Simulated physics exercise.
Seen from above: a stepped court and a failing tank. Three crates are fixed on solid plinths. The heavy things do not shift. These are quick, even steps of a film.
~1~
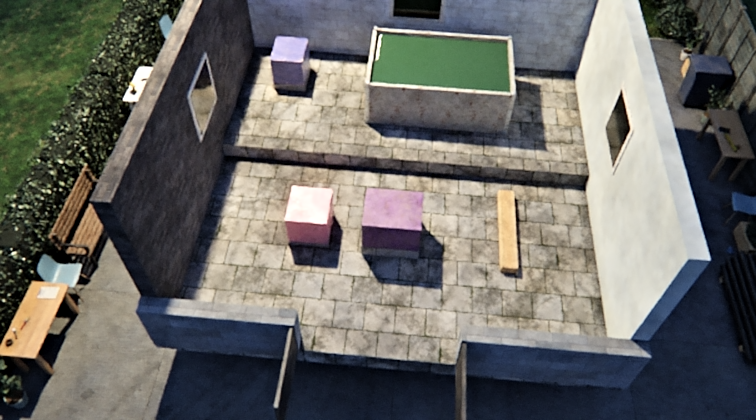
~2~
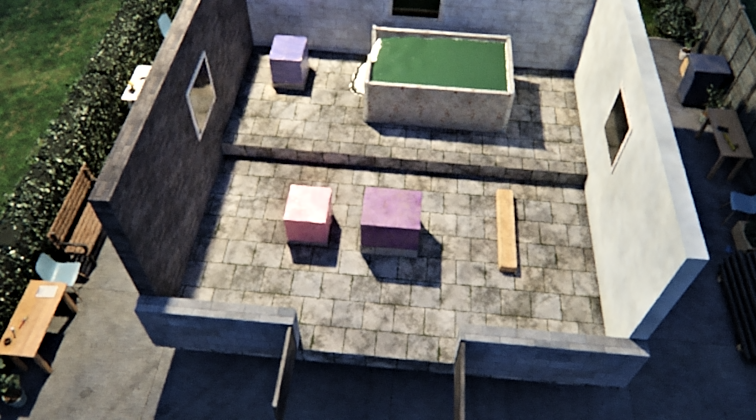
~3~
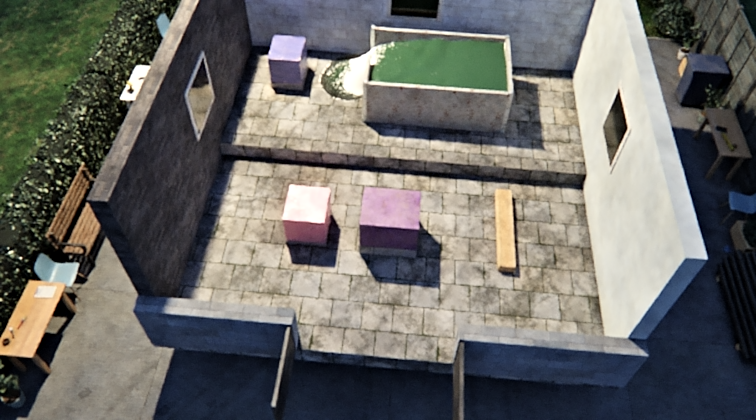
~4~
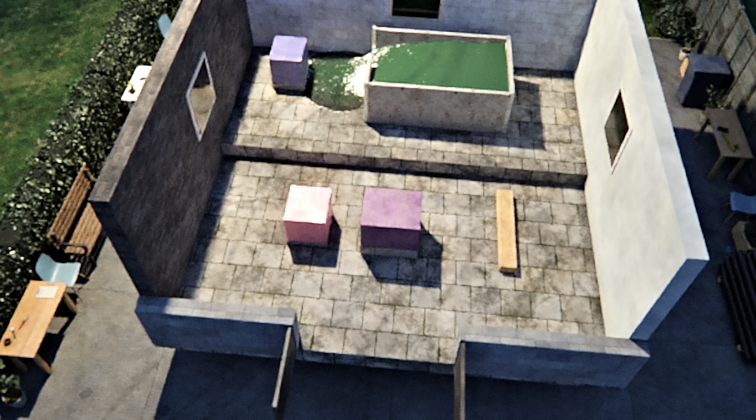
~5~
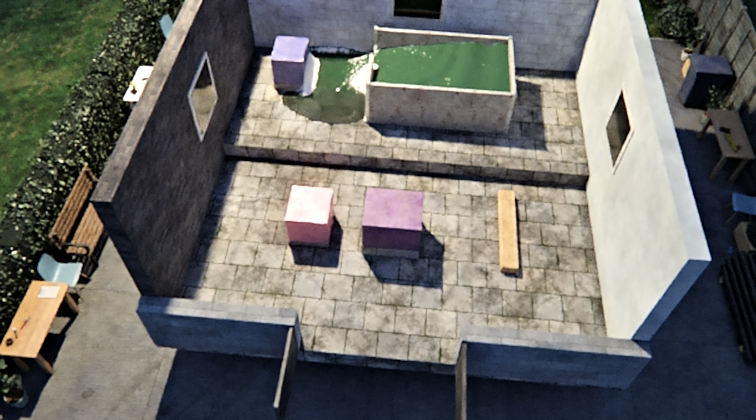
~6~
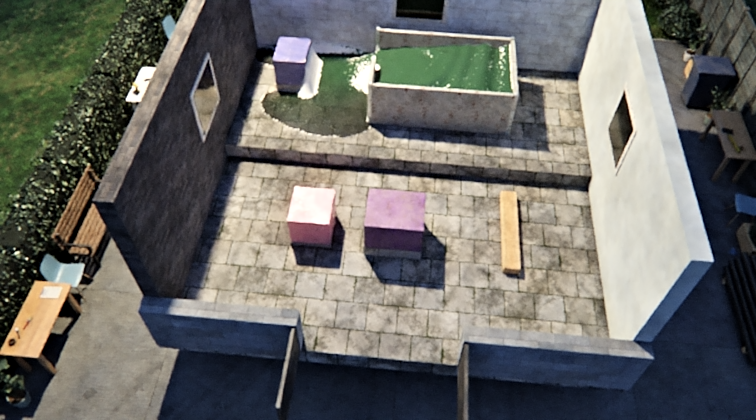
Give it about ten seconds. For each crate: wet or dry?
The pink crate gets wet; the purple crate stays dry; the blue crate gets wet.
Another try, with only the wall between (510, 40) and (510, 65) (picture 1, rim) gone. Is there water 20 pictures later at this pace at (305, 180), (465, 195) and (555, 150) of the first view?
In that order: Dry, under water, flooded.
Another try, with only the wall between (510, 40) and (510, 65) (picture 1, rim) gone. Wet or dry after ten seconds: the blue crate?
Then: Blue crate is safe.
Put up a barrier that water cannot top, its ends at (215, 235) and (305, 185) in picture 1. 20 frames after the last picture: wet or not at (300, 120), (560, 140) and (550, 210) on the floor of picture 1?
In turn: Flooded, free of water, clear.
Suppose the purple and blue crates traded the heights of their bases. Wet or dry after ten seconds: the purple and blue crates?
My reading: The purple crate escapes it; the blue crate gets wet.
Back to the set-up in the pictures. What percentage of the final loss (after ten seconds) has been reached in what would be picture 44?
About 30 per cent.
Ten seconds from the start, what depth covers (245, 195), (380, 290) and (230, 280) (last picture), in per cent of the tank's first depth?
About 8, 6 and 12 per cent.
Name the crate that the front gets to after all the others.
Last comes the purple one.
A moment on, water covers 20 % of the floor; the pink crate not reached, the purple crate not reached, the blue crate water round its plinth.
Next, water covers 35 % of the floor; the pink crate water round its plinth, the purple crate not reached, the blue crate water round its plinth.
Then, water covers 50 % of the floor; the pink crate water round its plinth, the purple crate water round its plinth, the blue crate water round its plinth.
Later, water covers 80 % of the floor; the pink crate water round its plinth, the purple crate water round its plinth, the blue crate water round its plinth.
In the end, water covers 90 % of the floor; the pink crate was topped, the purple crate stayed above the water, the blue crate was topped.
